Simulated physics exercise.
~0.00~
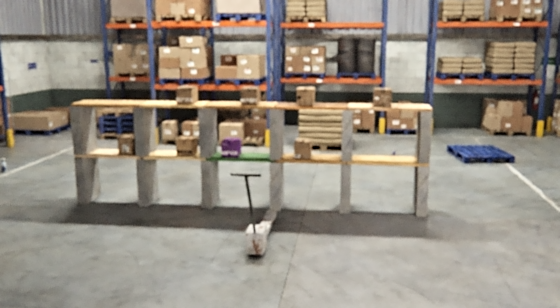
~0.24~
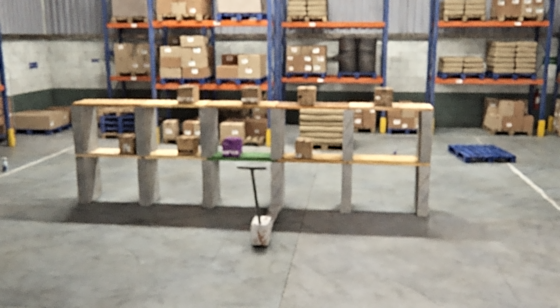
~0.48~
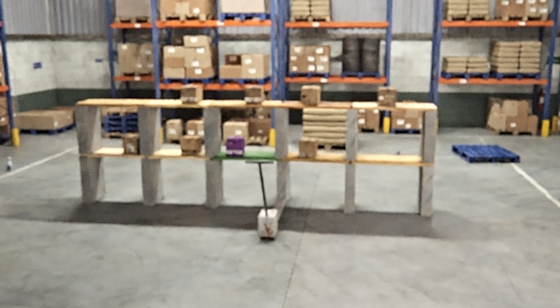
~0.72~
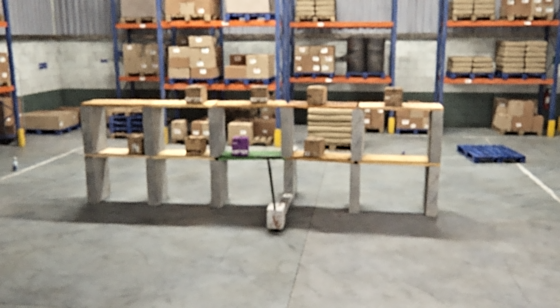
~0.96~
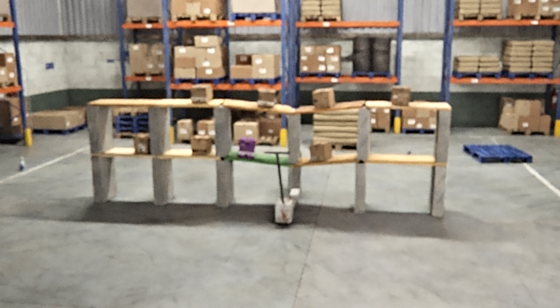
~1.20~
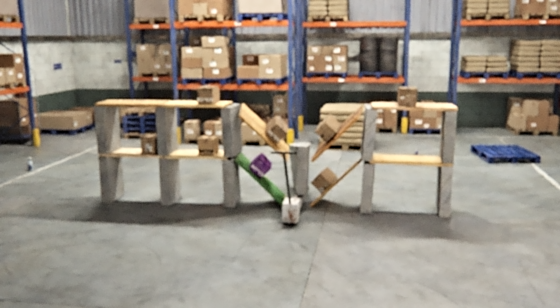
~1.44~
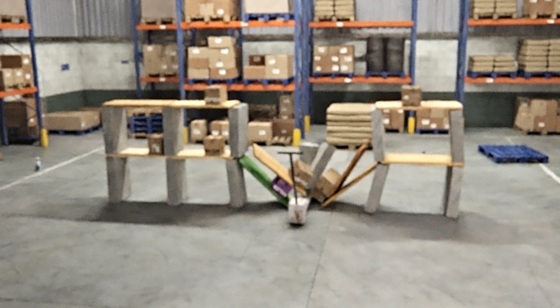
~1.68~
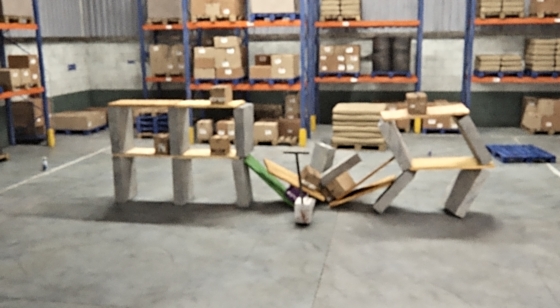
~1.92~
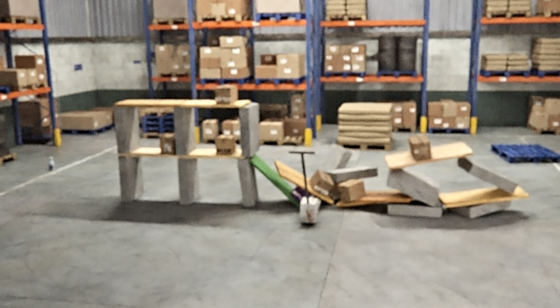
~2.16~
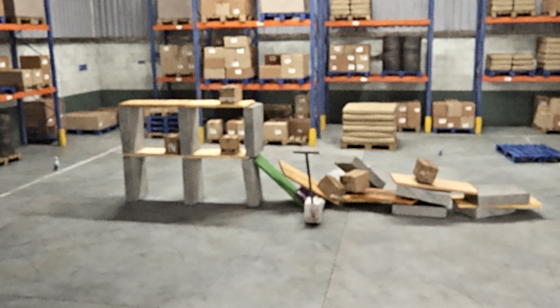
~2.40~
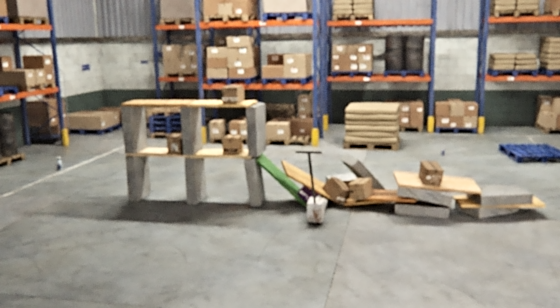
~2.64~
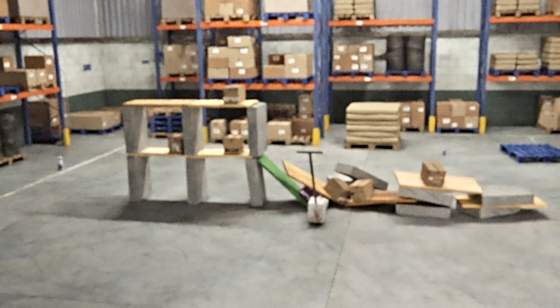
A low jack with an upright handle creeps toward a long two-tier shelf of grey blocks and pale boards on a warehouse floor, viewed from the front, with cartons on it and tall orange and blue racking behind. It reaches the foot of a middle upright, below a green board holding a purple carton. The upright shifts and the middle boards fold into a V, spilling cartons inward. Next the right-hand section leans outward and topples flat. The left section stays standing with its cartons, the green board sloping down beside the stopped jack and the heap.
